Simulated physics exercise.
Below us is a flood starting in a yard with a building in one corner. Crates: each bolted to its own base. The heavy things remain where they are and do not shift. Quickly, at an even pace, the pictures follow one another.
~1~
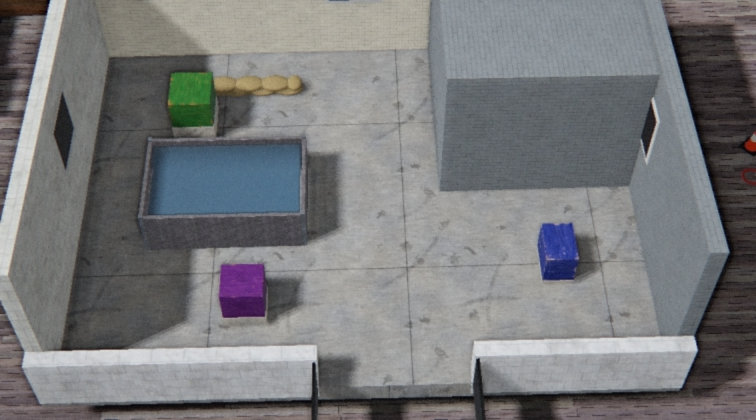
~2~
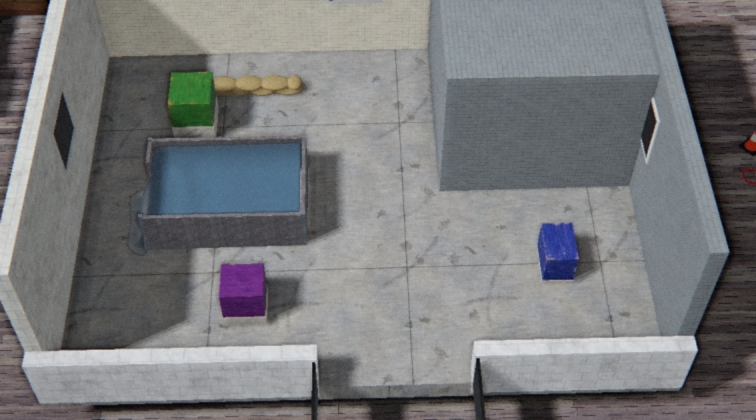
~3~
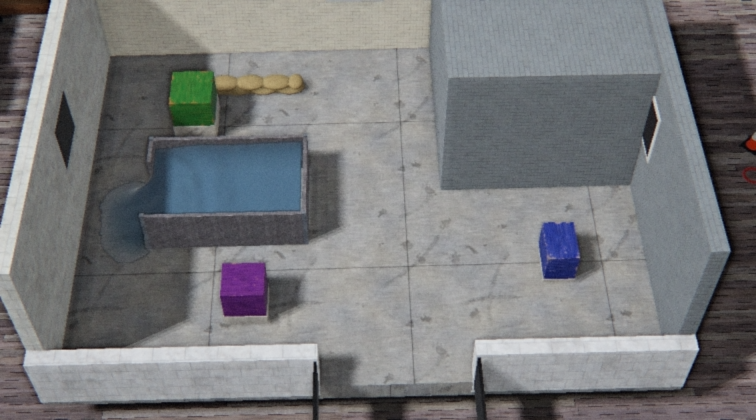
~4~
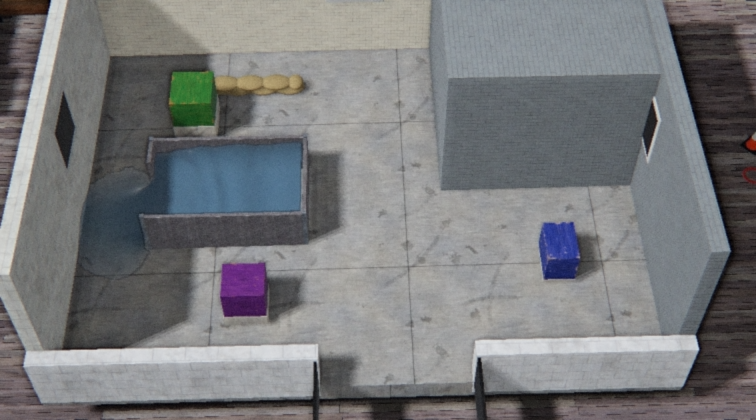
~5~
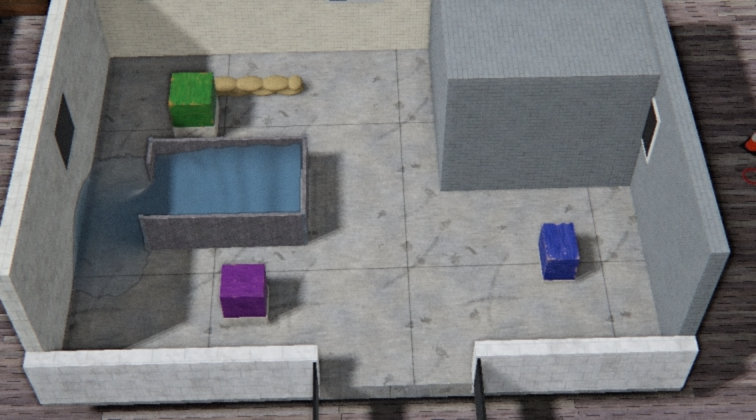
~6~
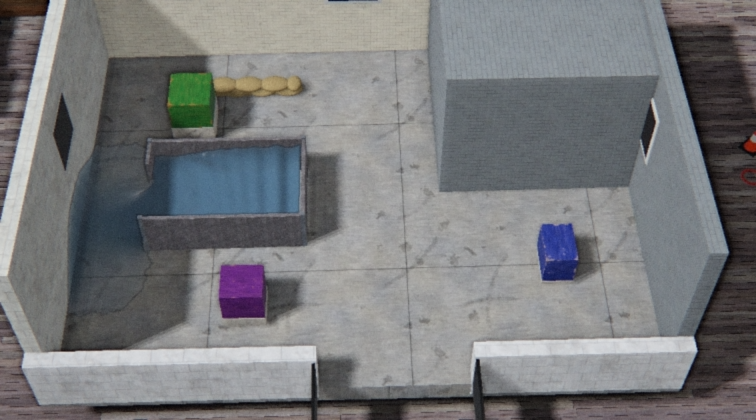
Water pours from a gap in the left side of a gray tank in a walled yard, spreads across the floor to the left wall, then extends along it, while the green, purple and blue blocks stay still.
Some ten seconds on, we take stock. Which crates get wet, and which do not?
Most likely the blue crate gets water on it. Most likely the purple crate remains untouched. Most likely the green crate remains untouched.
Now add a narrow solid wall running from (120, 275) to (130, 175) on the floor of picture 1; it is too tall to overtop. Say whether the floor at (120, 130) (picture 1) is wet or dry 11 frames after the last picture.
There: Under water.
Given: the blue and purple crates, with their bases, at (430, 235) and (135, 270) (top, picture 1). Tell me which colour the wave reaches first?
Answer: The purple crate.
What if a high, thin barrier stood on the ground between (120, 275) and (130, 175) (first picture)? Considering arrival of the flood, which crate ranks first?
My answer: The green one.
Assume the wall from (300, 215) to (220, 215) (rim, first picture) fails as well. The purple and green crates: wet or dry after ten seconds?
Note: Purple crate is overtopped; green crate is left dry.
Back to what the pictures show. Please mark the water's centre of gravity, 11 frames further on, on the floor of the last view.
Estimate: (168, 223).
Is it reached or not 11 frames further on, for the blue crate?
Blue: Dry.
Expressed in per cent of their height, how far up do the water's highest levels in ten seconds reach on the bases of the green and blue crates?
40 and 140 per cent, in that order.
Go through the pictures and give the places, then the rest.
The first frame shows still water in the water tank at (225, 179).
In the second frame, water pours out at (151, 208) and has run to (143, 193).
In the third frame, the front is at (110, 199), out from the gap at (153, 210).
In the fourth frame, the front is at (90, 188), out from the gap at (153, 211).
In the fifth frame, the front is at (74, 284), out from the gap at (153, 212).
In the sixth frame, the front is at (69, 307), out from the gap at (151, 212).
A moment on, water covers 15 % of the floor; the blue crate not reached, the purple crate not reached, the green crate not reached.
Next, water covers 25 % of the floor; the blue crate not reached, the purple crate not reached, the green crate water round its plinth.
Then, water covers 40 % of the floor; the blue crate not reached, the purple crate water round its plinth, the green crate water round its plinth.
Later, water covers 75 % of the floor; the blue crate water round its plinth, the purple crate water round its plinth, the green crate water round its plinth.
In the end, water covers 100 % of the floor; the blue crate was topped, the purple crate stayed above the water, the green crate stayed above the water.
